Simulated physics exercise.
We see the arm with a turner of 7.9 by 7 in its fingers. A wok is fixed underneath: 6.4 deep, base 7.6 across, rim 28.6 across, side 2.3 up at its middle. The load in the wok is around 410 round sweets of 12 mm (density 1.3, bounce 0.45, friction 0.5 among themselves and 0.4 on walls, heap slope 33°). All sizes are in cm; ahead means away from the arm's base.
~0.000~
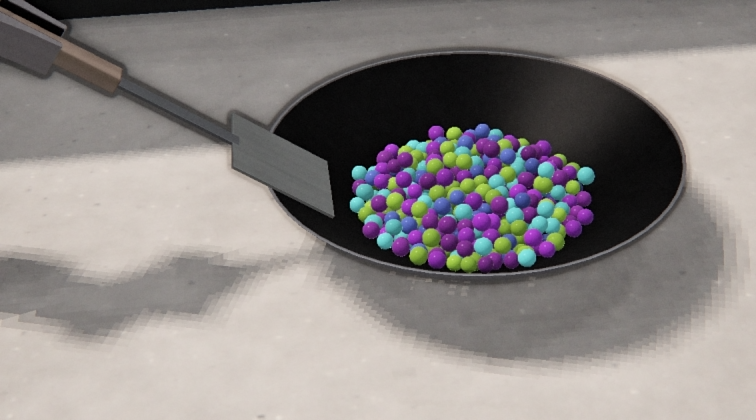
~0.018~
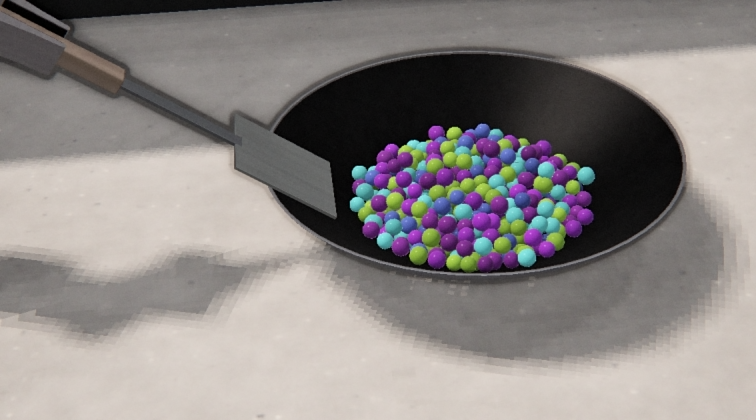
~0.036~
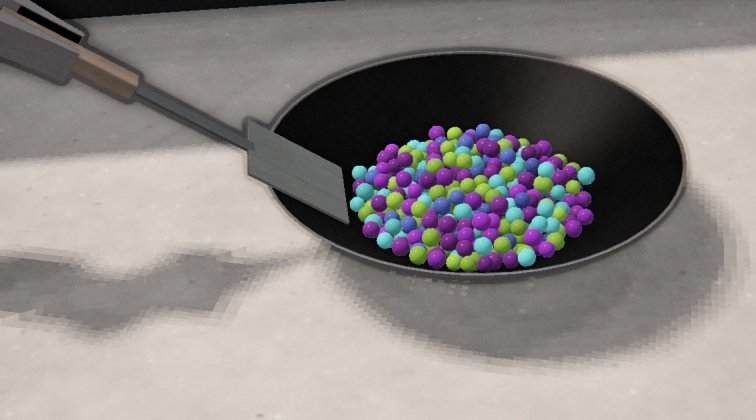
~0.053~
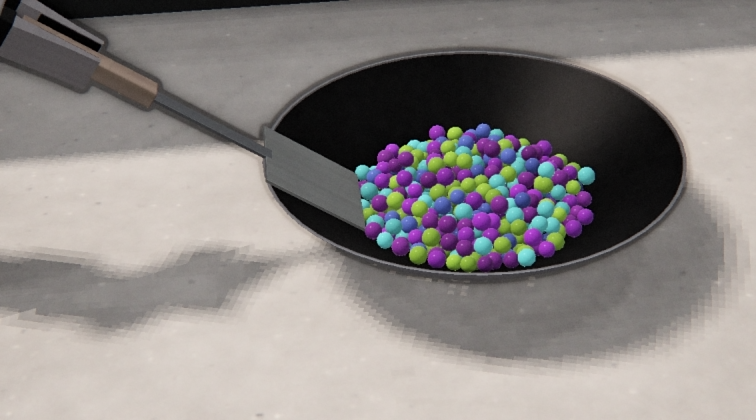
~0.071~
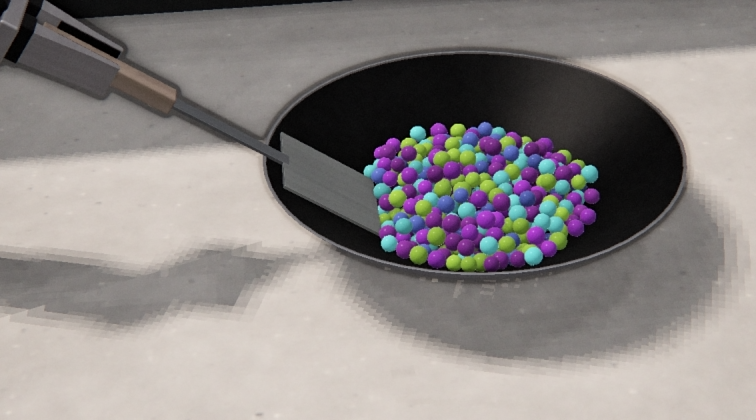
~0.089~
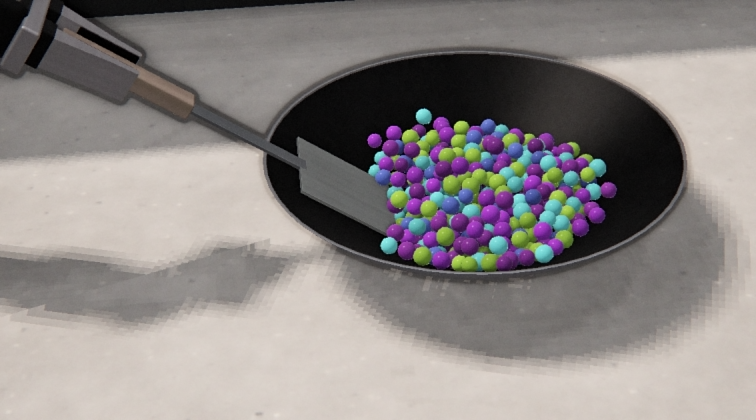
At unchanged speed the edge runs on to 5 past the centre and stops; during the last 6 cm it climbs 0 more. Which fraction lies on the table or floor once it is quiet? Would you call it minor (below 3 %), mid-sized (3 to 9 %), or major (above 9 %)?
I would call it minor.
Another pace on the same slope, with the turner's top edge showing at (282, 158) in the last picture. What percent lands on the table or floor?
Estimate: Close to 0 %.
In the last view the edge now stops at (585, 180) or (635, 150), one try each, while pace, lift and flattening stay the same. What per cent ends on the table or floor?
Around 10 per cent for the first try and 30 per cent for the second.
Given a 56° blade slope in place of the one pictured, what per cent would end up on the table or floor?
About 0 per cent.
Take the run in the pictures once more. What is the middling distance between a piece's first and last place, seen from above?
Roughly 5 centimetres.
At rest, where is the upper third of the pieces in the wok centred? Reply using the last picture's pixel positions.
Roughly at (587, 159).
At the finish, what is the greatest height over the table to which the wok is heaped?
About 7.0 centimetres.
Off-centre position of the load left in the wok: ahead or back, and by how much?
Forward offset: Roughly 5.0 cm.
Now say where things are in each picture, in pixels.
The first picture shows the turner top edge at (232, 139), sloping 36°; upper third of the load around (471, 180), from x 355 to 585, top at y 130; 411 in the wok.
The second picture shows the turner top edge at (235, 140), sloping 36°; upper third of the load around (471, 180), from x 355 to 585, top at y 130.
The third picture shows the turner top edge at (248, 146), sloping 36°; upper third of the load around (471, 180), from x 355 to 585, top at y 130.
The fourth picture shows the turner top edge at (265, 153), sloping 36°; upper third of the load around (472, 180), from x 365 to 585, top at y 130.
The fifth picture shows the turner top edge at (282, 159), sloping 36°; upper third of the load around (479, 176), from x 370 to 590, top at y 130.
The sixth picture shows the turner top edge at (299, 164), sloping 36°; upper third of the load around (489, 177), from x 375 to 610, top at y 115; 411 in the wok.
After 0.15 s, sloping 36°, highest piece 6 above the table; 411 in the wok.
After 0.21 s, sloping 36°, highest piece 7 above the table; 411 in the wok.
After 0.44 s, sloping 36°, highest piece 7 above the table; 411 in the wok.
After 1.49 s, sloping 36°, highest piece 7 above the table; 411 in the wok.
In the end, 411 in the wok. That is 0 % on the table or floor.
